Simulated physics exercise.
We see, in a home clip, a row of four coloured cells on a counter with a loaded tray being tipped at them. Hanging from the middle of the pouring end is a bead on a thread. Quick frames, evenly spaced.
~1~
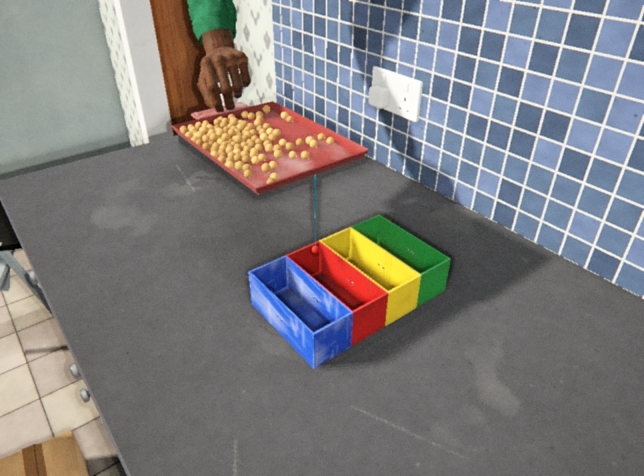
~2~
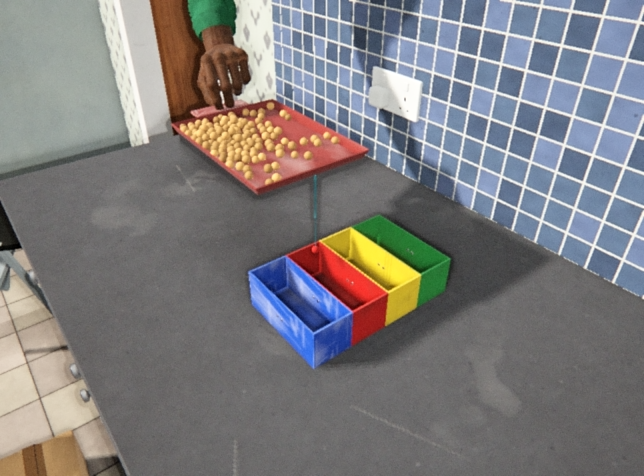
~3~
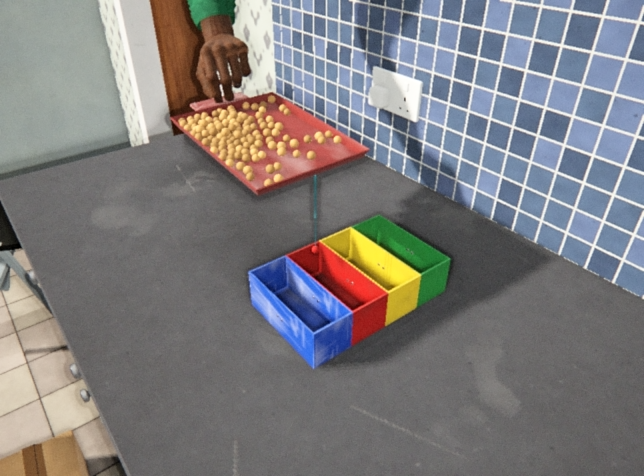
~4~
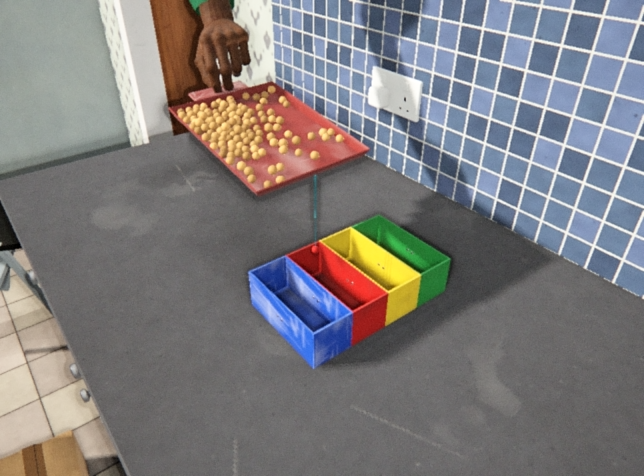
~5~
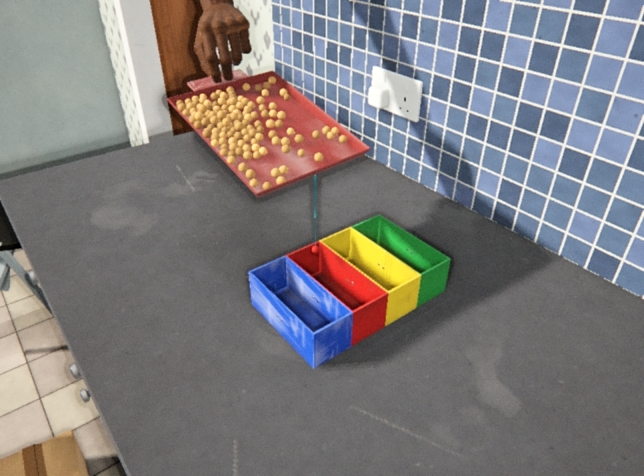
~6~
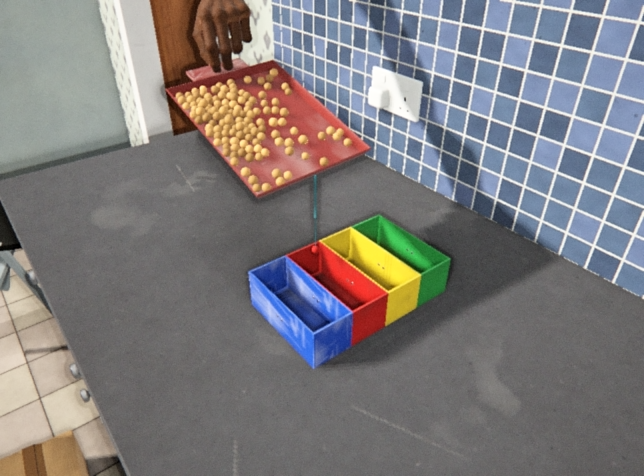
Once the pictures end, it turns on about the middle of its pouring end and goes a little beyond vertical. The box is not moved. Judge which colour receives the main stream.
Receiving the main stream: Blue.
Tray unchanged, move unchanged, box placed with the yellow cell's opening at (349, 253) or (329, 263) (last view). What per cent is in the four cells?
Estimate: 80 % first, 80 % second.
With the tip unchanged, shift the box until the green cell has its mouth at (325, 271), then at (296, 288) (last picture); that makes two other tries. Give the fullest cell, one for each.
So the first one goes to the yellow cell and the second to the cell in green.
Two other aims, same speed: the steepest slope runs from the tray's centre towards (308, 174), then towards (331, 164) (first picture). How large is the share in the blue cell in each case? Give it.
The first try gives close to 30 percent; the next gives 0 percent.
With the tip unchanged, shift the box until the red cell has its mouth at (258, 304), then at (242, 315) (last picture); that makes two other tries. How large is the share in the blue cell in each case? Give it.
Roughly 0% first, roughly 10% second.
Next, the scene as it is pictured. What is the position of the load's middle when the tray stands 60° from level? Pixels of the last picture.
Roughly (301, 272).
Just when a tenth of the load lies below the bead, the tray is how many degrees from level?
Close to 50° of tilt at that moment.
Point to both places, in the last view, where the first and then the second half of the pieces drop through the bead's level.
I'd say around (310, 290) at first, then around (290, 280).
Just after the last frame, tray tipped steeply; roughly a quarter on the tray; roughly a quarter in the blue cell; about a tenth in the red cell; just a few in the yellow cell; roughly a third falling or outside the box.
A moment on, tray tipped right over; roughly half in the blue cell; roughly a quarter in the red cell; about a tenth in the yellow cell; roughly a third falling or outside the box.
Further on, tray tipped past a quarter turn; roughly a third in the blue cell; roughly a quarter in the red cell; about a tenth in the yellow cell; roughly a third falling or outside the box.
When it is over, tray tipped past a quarter turn; roughly a third in the blue cell; roughly a quarter in the red cell; about a tenth in the yellow cell; not one in the green cell; roughly a third outside the box.
